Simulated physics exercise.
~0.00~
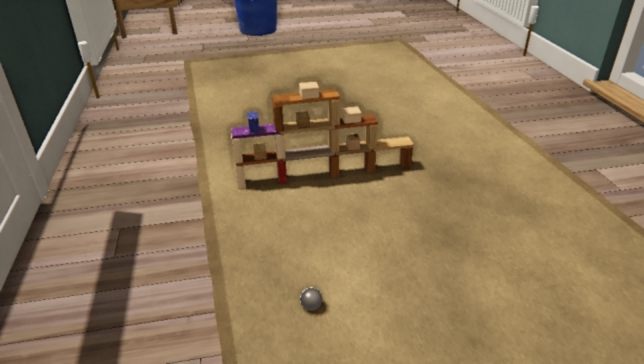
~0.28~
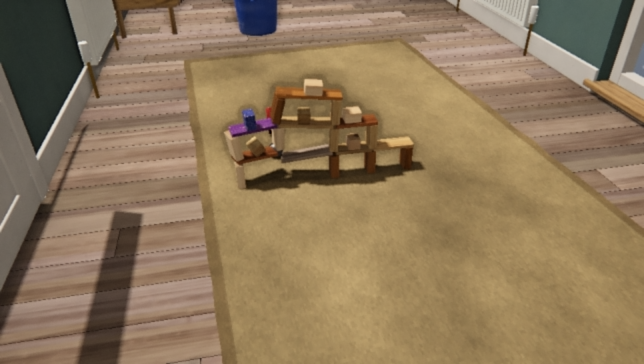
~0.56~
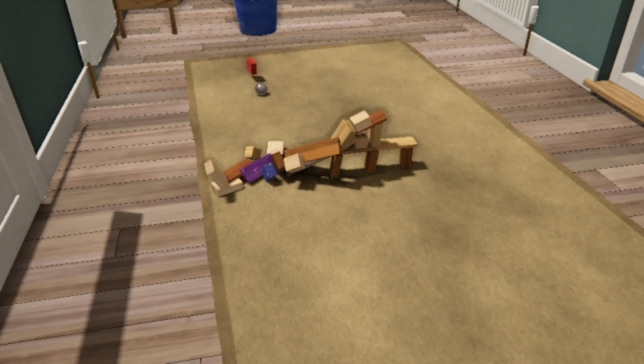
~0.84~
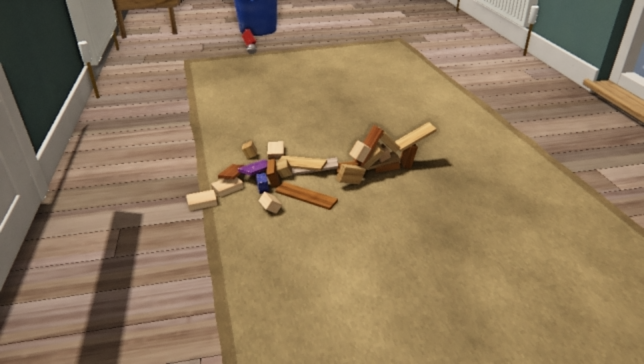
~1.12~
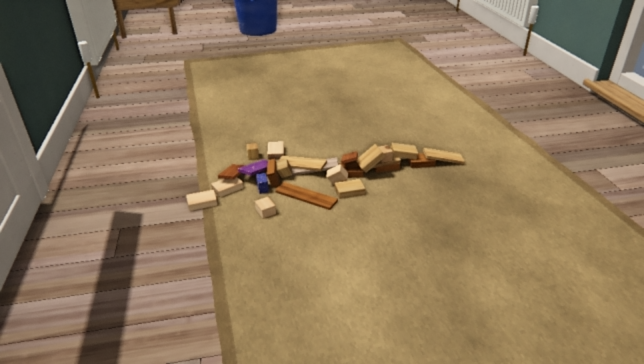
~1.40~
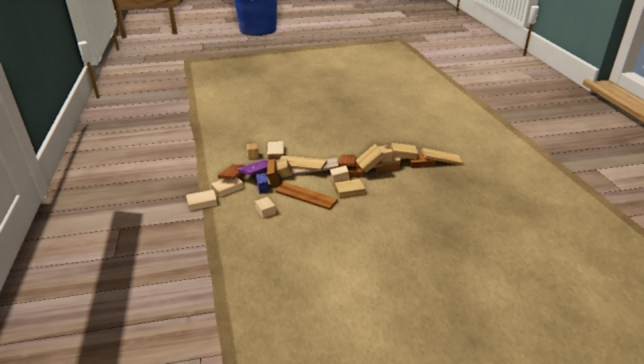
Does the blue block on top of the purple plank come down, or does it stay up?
It comes down. The left side collapses beneath it, and the blue block ends up lying on its side among the fallen pieces.
A tiered structure of wooden blocks and planks stands on a tan rug, seen from above in a room with a plank floor and a blue bin at the back. A purple plank topped by a blue block sits on its left side, and a grey steel ball rolls towards it from the near side. The ball drives through the lower left, knocking a red post out behind. The left and middle cave in, then the right side topples too. The red post travels towards the bin, and both it and the ball pass out of sight, leaving a low, scattered heap.
